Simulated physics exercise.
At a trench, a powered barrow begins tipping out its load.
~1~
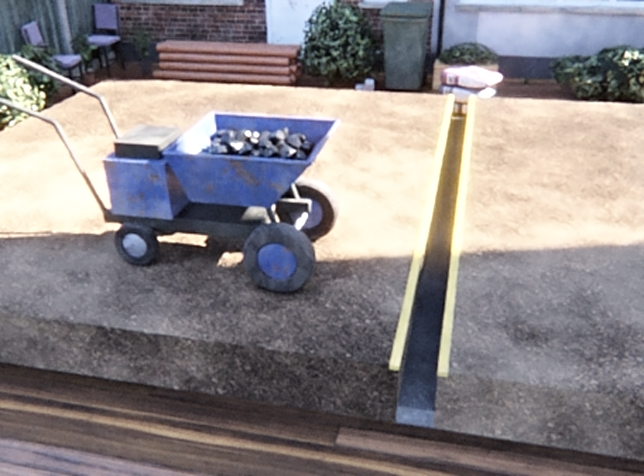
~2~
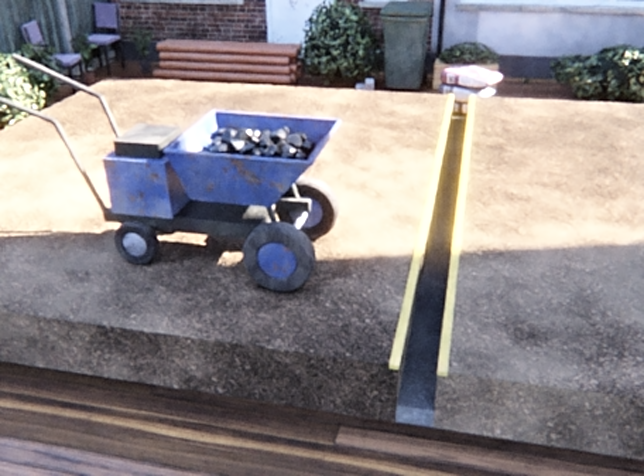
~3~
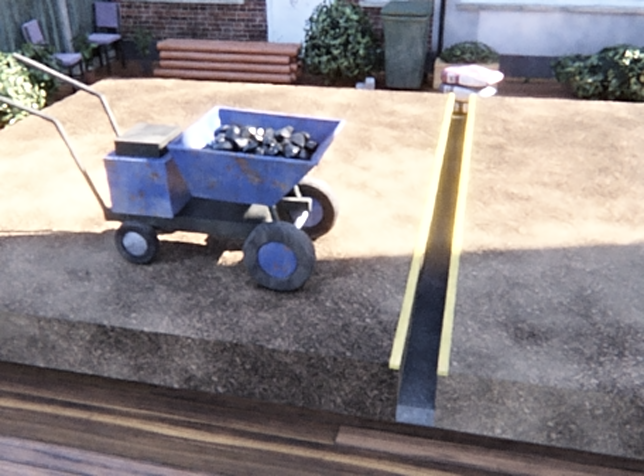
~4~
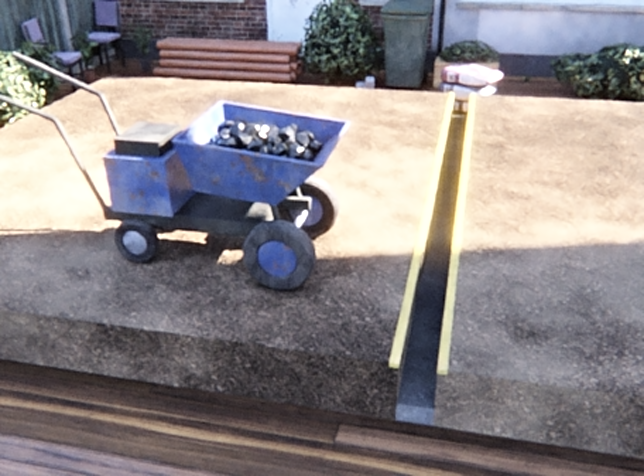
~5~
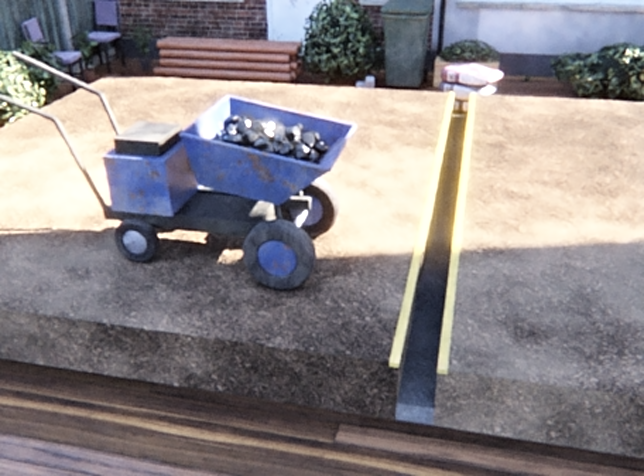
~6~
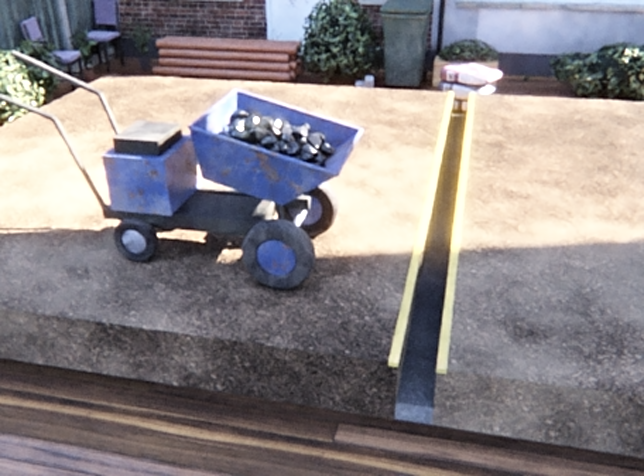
On sunlit ground in a yard, a blue barrow's skip of dark lumps tilting slightly rightward beside a narrow yellow-edged trench.
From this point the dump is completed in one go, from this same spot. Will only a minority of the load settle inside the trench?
The part in the trench outweighs the part outside.
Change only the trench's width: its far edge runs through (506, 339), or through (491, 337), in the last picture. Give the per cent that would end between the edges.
100 %, then 90 %.
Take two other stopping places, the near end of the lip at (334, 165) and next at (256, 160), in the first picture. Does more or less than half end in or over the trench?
From the first position beyond one half lands between the edges, from the second short of one half.
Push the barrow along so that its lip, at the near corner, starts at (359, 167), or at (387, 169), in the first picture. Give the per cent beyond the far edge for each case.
First position: Some 70 percent; second position: Some 80 percent.
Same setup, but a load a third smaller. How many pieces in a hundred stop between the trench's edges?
Roughly 90 in a hundred.
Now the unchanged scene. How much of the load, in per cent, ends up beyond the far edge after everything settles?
My estimate is around 10 percent.
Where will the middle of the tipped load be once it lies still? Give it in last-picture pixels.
Resting centre, last frame: Roughly (430, 281).
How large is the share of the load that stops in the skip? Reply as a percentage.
I'd say close to 0 percent.
Soon after the last picture, skip tipped well over; all in the skip.
A little later, skip tipped steeply; most in the skip; a small part short of the trench; a small part in or heaped over the trench; a stray few falling.
Later still, skip tipped right over; a small part in the skip; about a quarter short of the trench; about two thirds in or heaped over the trench; a small part beyond it.
By the end, skip tipped right over; a stray few in the skip; about a quarter short of the trench; most in or heaped over the trench; a small part beyond it.
